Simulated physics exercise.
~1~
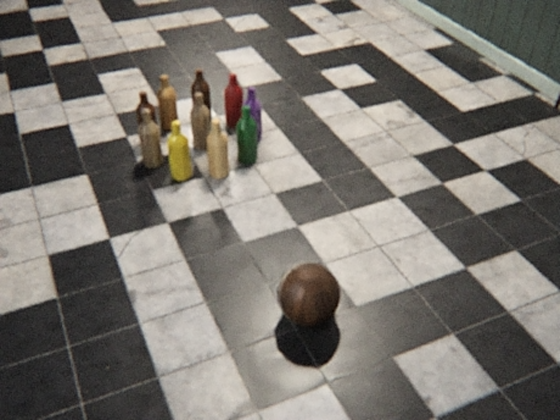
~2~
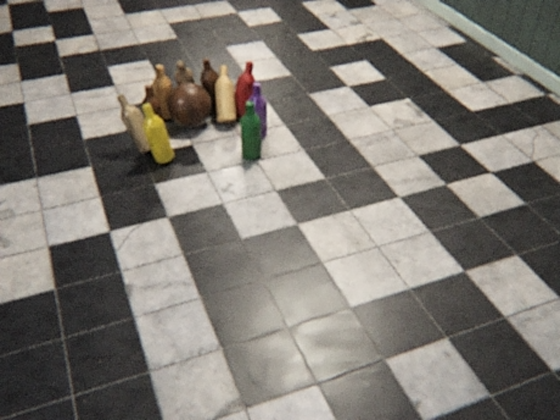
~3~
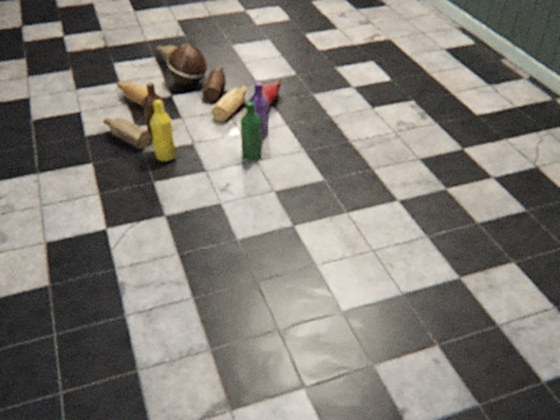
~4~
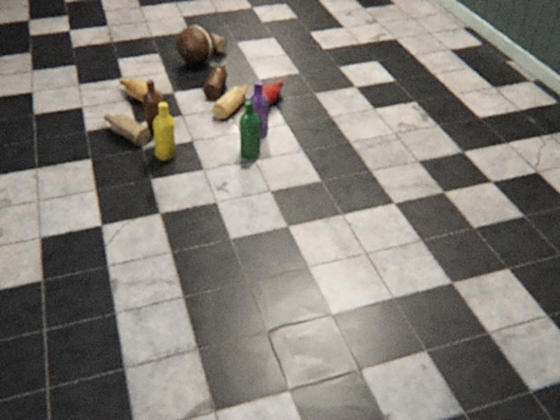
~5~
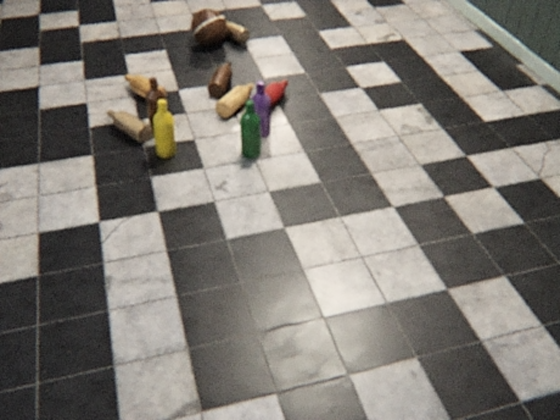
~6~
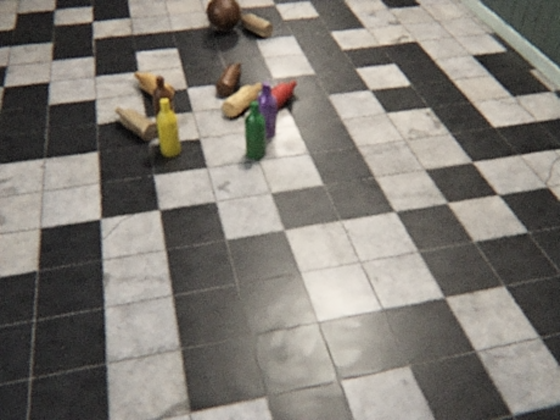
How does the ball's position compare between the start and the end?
At the start the ball is on the near side of the skittles, in front of the group. By the end it is beyond them, far up the tiled floor near the top of the view.
At first, a brown wooden ball rolls over a black and white tiled floor toward a cluster of bottle-shaped skittles, most of them plain wood, with red, yellow, green and purple ones among them. The ball plows into the middle of the group, and the yellow skittle tips slightly. Several skittles topple, including the red one, which ends up lying flat. The ball carries on toward the far end of the floor, with a pale skittle moving along beside it. By the end, the yellow, green and purple skittles are still upright as the ball rolls away.
